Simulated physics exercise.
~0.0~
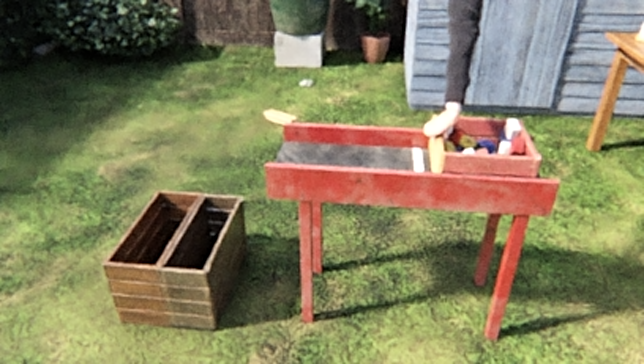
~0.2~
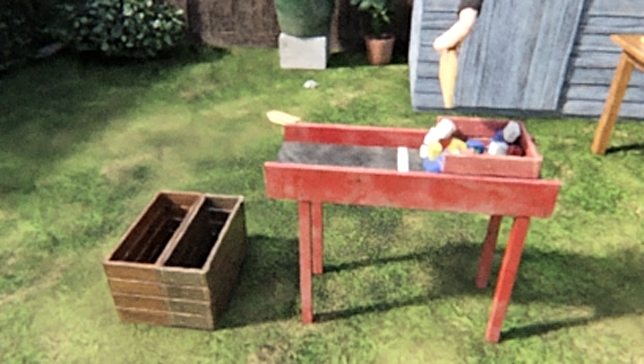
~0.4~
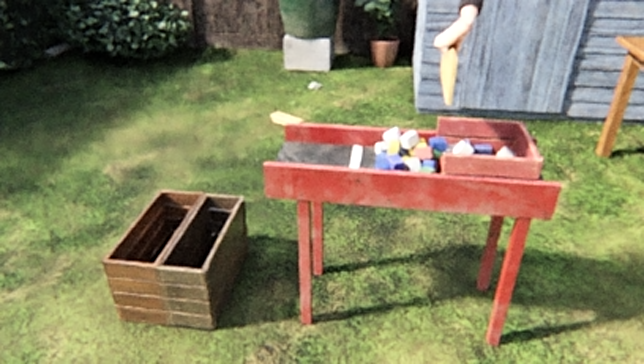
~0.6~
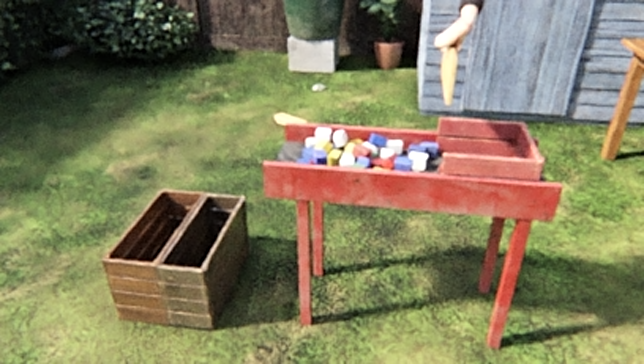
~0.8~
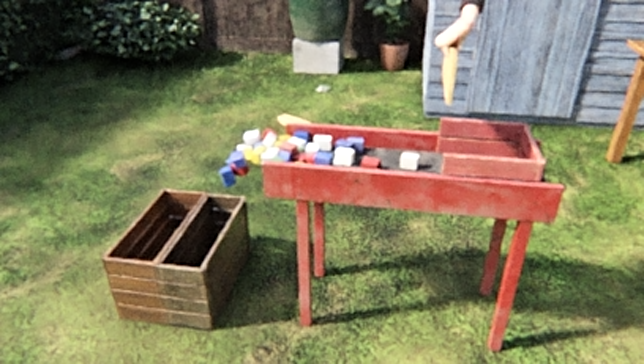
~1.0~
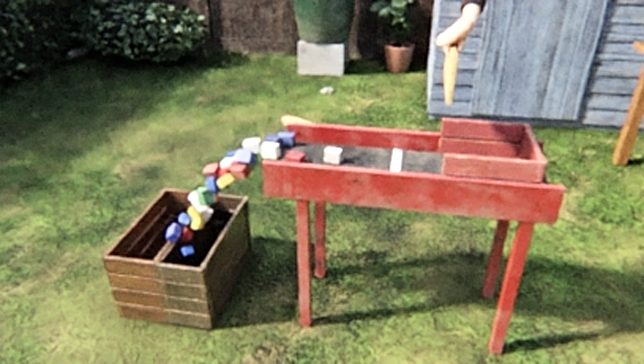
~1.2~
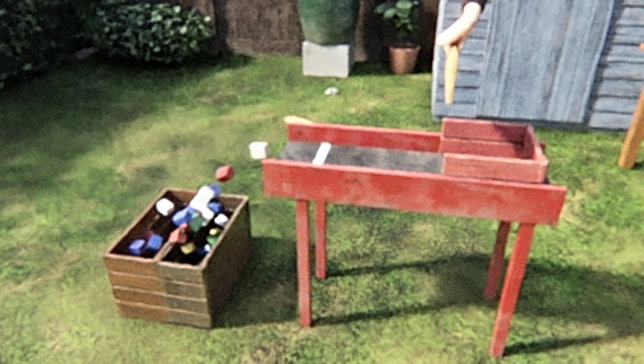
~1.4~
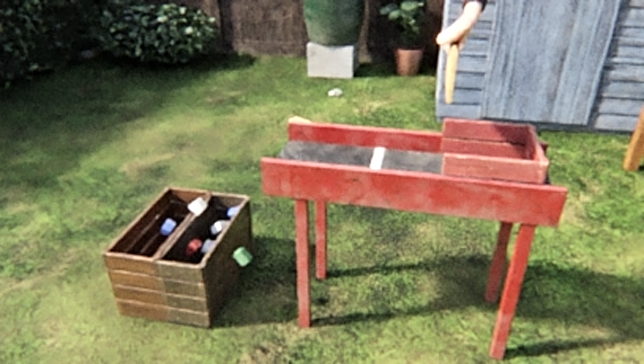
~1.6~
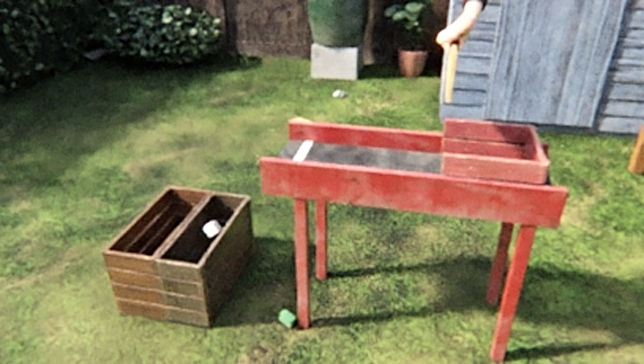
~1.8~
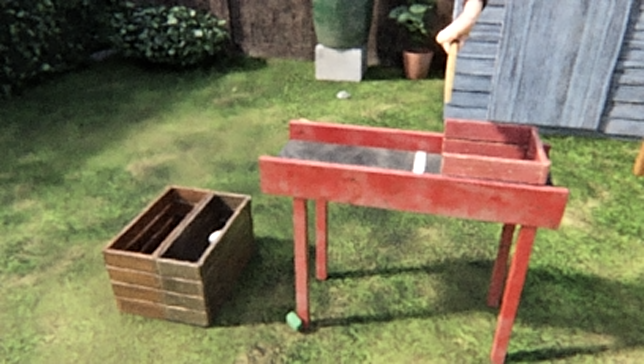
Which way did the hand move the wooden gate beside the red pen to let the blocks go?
The hand moved the gate up, clear of the belt.
Colourful toy blocks slid left along a belt on a red table after a hand lifted a wooden gate, then tumbled off the end, most dropping into the two open boxes on the grass while a green one ended up by a table leg.
